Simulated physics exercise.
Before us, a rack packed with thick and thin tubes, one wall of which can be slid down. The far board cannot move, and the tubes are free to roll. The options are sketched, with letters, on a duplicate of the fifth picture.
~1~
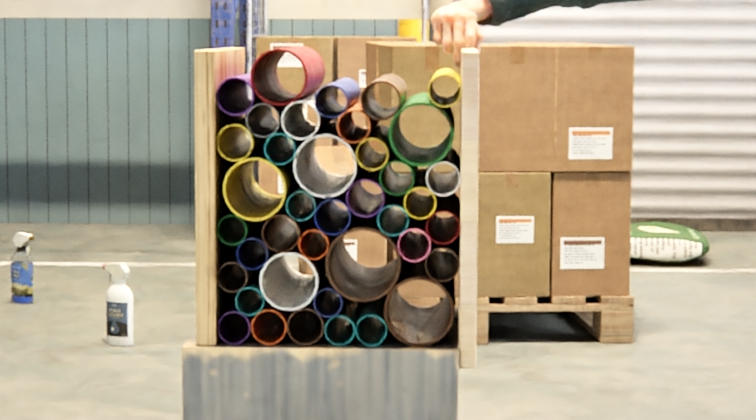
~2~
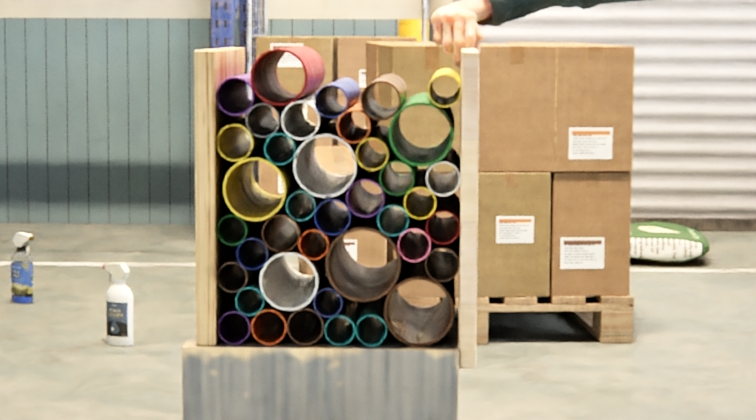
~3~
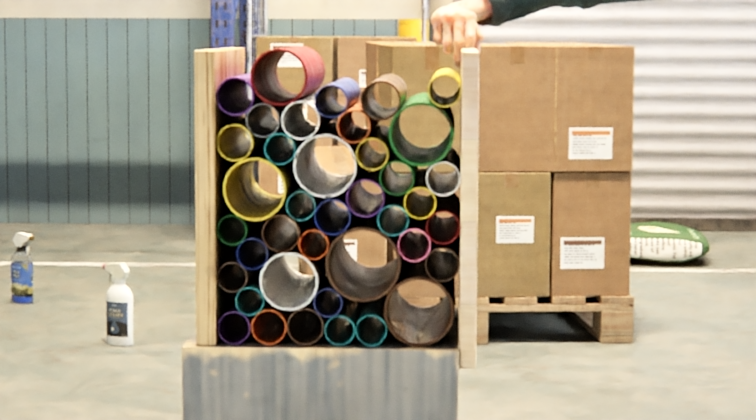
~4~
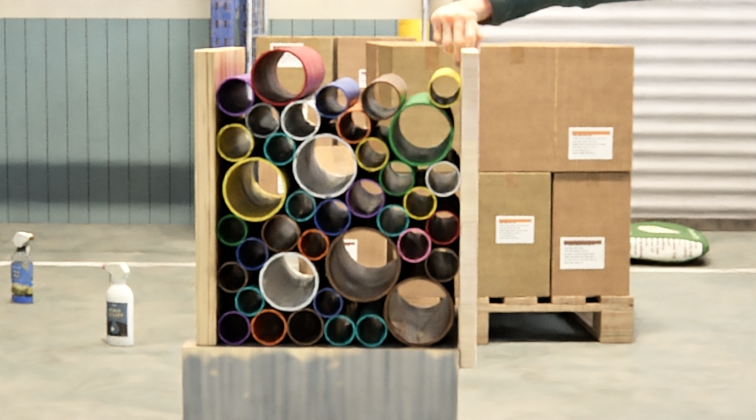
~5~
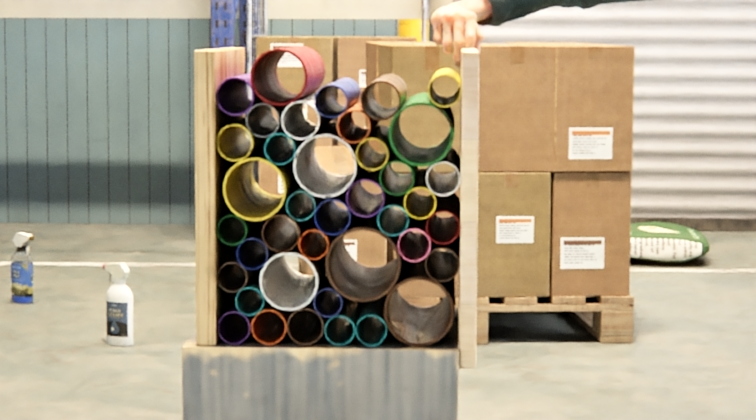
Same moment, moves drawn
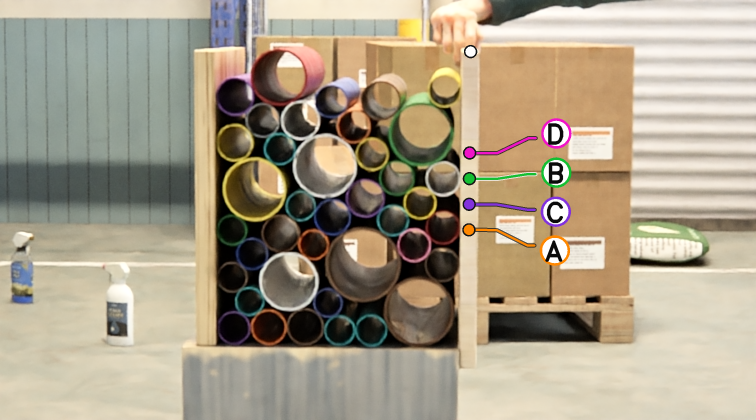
A hand rests on top of a rack packed with colorful tubes, and nothing moves.
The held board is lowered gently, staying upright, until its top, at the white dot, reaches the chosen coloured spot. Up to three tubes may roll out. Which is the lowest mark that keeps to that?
Stop at C.
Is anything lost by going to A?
Yes, at A.
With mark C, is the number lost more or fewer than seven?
At C, fewer than seven.
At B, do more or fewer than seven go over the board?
At B, fewer than seven.
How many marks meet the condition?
Three of the four.
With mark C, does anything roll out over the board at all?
Yes, at C.
On the marked copy, A at (469, 230); B at (469, 179); C at (469, 204); D at (470, 153); the white dot at (471, 52).
Taking C. A third of the way, top of the board (461, 120).
Two thirds of the way, top of the board (460, 197).
When it is over, top of the board (460, 204), one out over the board.
As for the rest, A four out over the board; B one out over the board; D one out over the board.
